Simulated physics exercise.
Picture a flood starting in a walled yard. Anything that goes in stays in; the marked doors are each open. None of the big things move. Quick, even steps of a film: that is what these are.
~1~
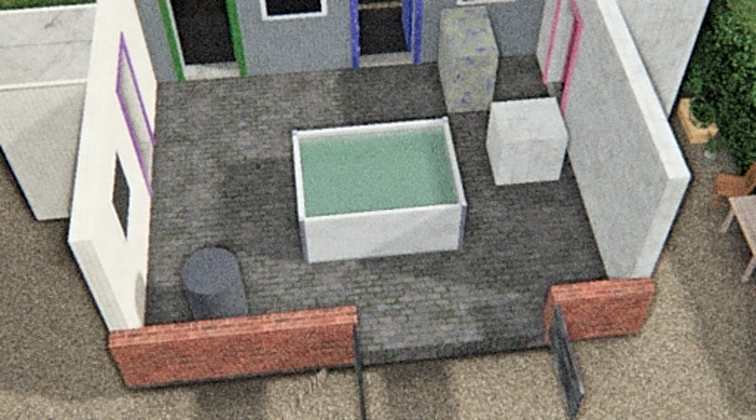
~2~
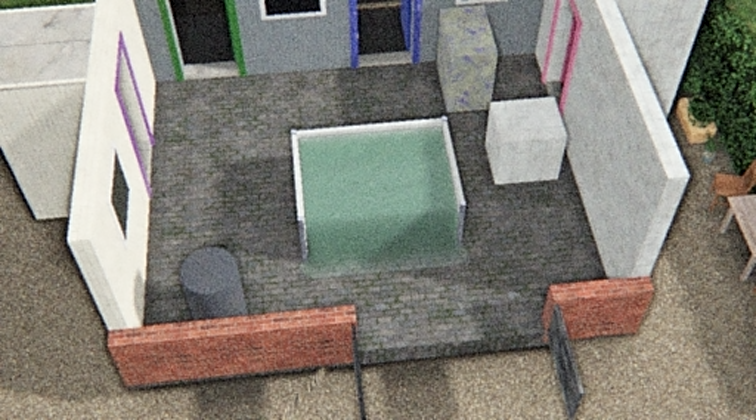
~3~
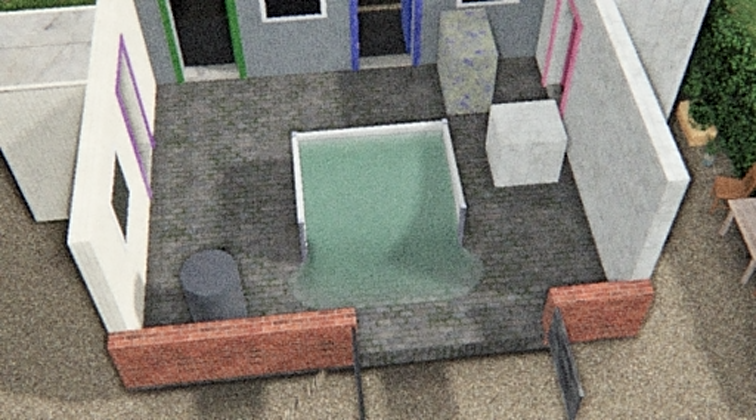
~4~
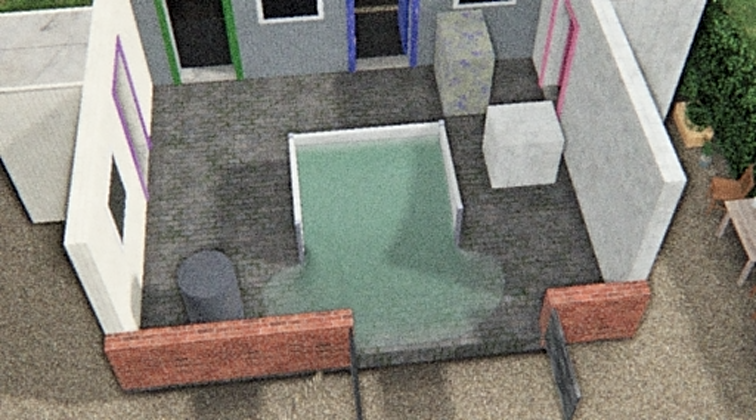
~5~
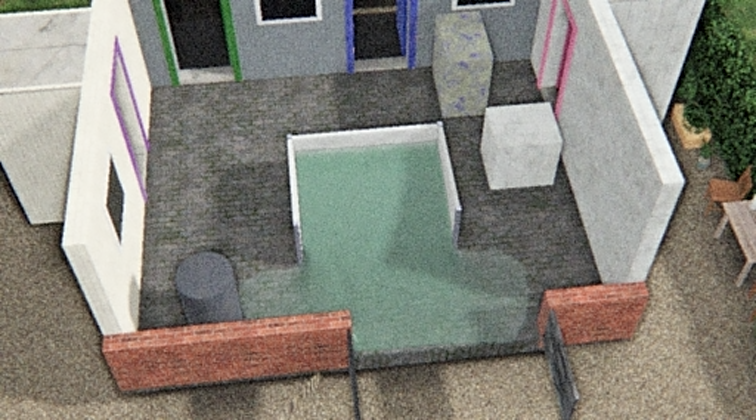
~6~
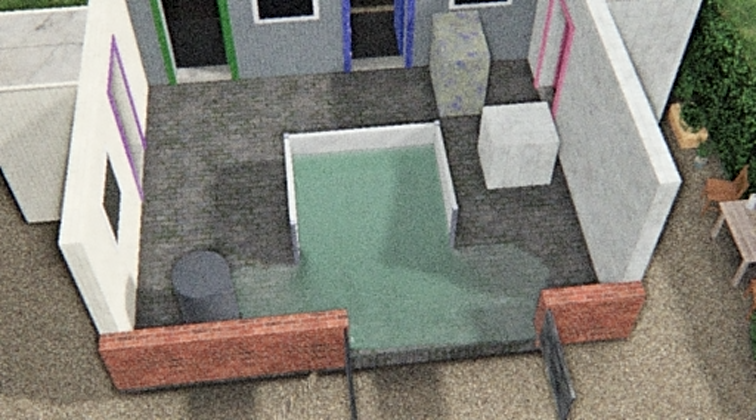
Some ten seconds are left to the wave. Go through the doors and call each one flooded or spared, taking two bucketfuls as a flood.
Pink door: Spared, green door: Spared, purple door: Spared, blue door: Spared.
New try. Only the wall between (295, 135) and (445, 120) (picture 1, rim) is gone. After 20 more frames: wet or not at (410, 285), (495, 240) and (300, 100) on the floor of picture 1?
So: Spared, then spared, then wetted.
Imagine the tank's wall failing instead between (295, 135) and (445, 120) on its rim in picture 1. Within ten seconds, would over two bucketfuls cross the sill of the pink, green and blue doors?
Outcome - pink door: Past the mark, green door: Past the mark, blue door: Past the mark.
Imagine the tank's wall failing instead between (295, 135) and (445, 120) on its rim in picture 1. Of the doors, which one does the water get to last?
The purple-painted one.
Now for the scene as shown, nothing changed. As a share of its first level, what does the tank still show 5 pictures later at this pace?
Somewhere near 34 %, give or take.
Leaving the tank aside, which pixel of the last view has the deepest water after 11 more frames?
I'd point to (245, 337).
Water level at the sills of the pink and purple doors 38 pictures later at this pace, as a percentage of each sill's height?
The first sits near 20 in a hundred and the second near 20 in a hundred.
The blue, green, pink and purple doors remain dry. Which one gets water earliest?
The one in purple.
A moment on, water covers 25 % of the floor; the pink door not reached, the green door not reached, the purple door not reached, the blue door not reached.
Next, water covers 35 % of the floor; the pink door not reached, the green door not reached, the purple door not reached, the blue door not reached.
Then, water covers 60 % of the floor; the pink door not reached, the green door not reached, the purple door wet at the sill, nothing in, the blue door not reached.
Later, water covers 70 % of the floor; the pink door wet at the sill, nothing in, the green door under two buckets in, the purple door wet at the sill, nothing in, the blue door wet at the sill, nothing in.
In the end, water covers 95 % of the floor; the pink door wet at the sill, nothing in, the green door under two buckets in, the purple door wet at the sill, nothing in, the blue door wet at the sill, nothing in.
